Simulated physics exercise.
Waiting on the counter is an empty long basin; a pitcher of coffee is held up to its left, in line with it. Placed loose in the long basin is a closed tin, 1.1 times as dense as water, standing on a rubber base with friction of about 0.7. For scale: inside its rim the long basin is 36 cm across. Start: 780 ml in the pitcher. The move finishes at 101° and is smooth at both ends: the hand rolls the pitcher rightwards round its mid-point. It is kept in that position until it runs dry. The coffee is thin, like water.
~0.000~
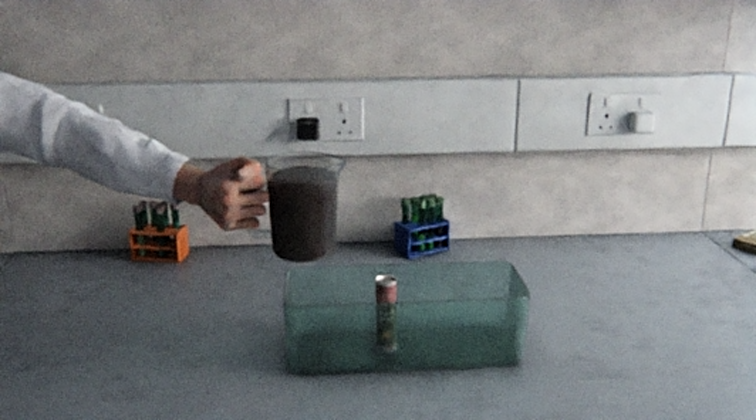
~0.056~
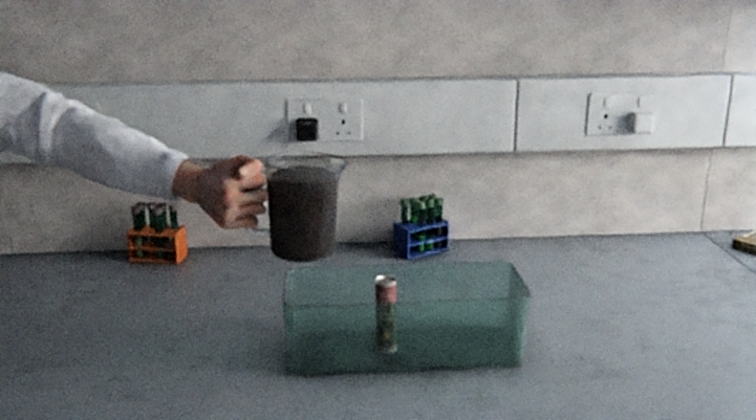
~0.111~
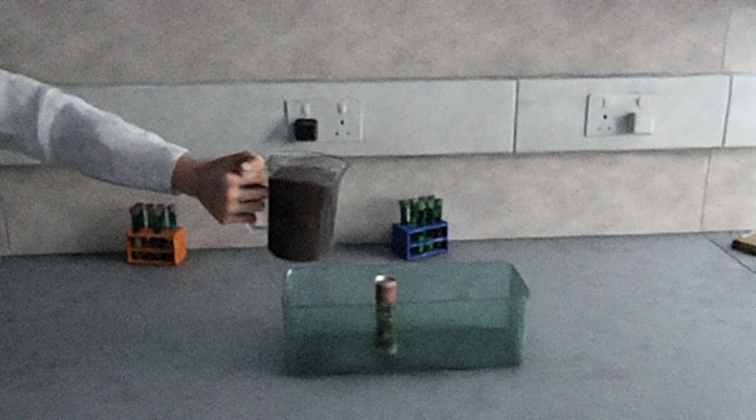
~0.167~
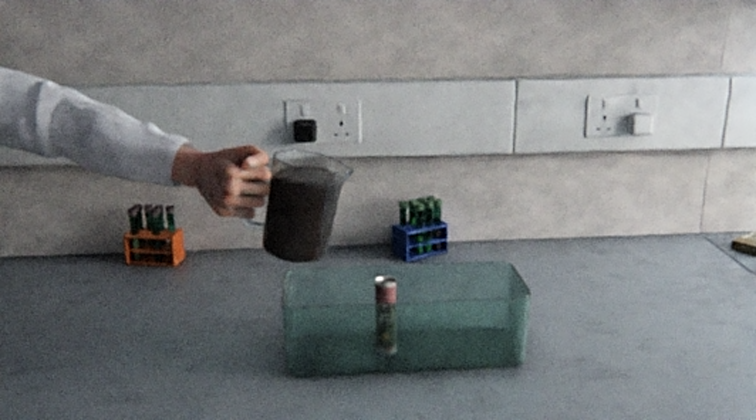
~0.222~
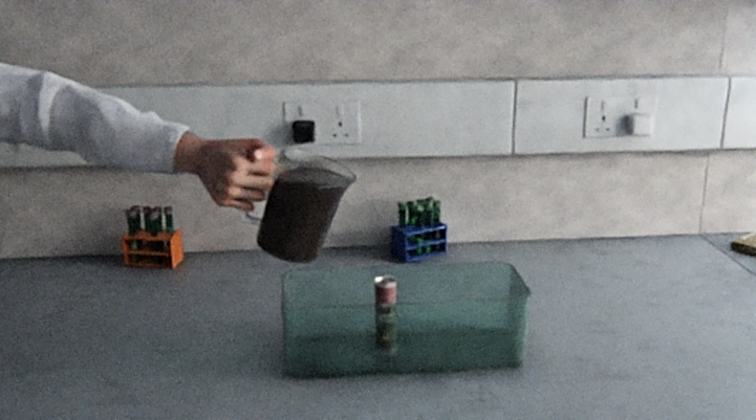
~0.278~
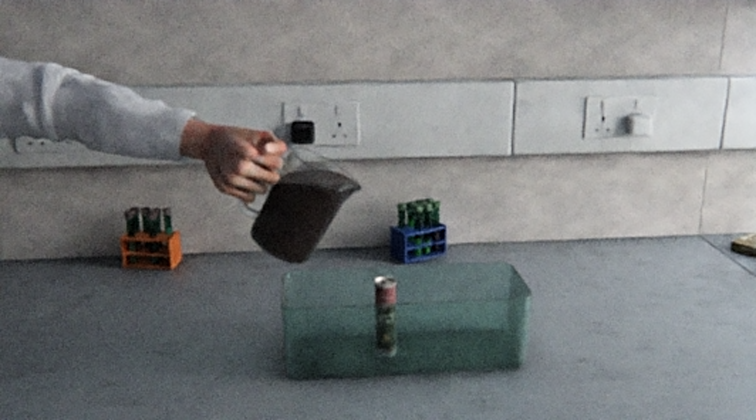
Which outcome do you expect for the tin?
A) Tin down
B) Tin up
B.
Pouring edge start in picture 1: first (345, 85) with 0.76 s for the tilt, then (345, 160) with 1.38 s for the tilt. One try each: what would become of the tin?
Run one: It does not tip. Run two: It does not tip.
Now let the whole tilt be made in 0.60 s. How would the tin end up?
Outcome - the tin remains standing.
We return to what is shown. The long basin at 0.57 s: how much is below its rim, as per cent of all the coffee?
Roughly 12 percent of it.
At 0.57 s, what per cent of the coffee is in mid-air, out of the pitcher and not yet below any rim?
Estimate: Some 18 % of the total.
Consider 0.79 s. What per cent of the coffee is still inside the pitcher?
Roughly 26 percent remains.
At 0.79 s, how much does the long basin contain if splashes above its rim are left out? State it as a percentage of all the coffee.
Roughly 56 per cent.
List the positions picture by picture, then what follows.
Tilt 0°; pouring edge (346, 161); surface from (269, 174) to (337, 173); the long basin's rim runs from (286, 288) to (521, 279); the tin's top is at (386, 283), in the first frame.
Tilt 1°; pouring edge (347, 162); surface from (269, 174) to (336, 174), in the second frame.
Tilt 5°; pouring edge (350, 165); surface from (271, 173) to (339, 175), in the third frame.
Tilt 12°; pouring edge (354, 170); surface from (273, 175) to (342, 175), in the fourth frame.
Tilt 20°; pouring edge (358, 177); surface from (272, 187) to (349, 177), in the fifth frame.
Tilt 30°; pouring edge (362, 187); surface from (267, 196) to (359, 180), in the sixth frame.
Then, 0.57 s in, the tilt is 87° and 70 per cent is still to pour; the tin stands where it began.
Then, 0.79 s in, the tilt is 101° and 26 per cent is still to pour; the tin stands where it began.
Then, 1.01 s in, the tilt is 101° and 6 per cent is still to pour; the tin stands where it began.
Then, 1.26 s in, the tilt is 101° and 1 per cent is still to pour; the tin stands where it began.
Finally, the tin stands where it began.
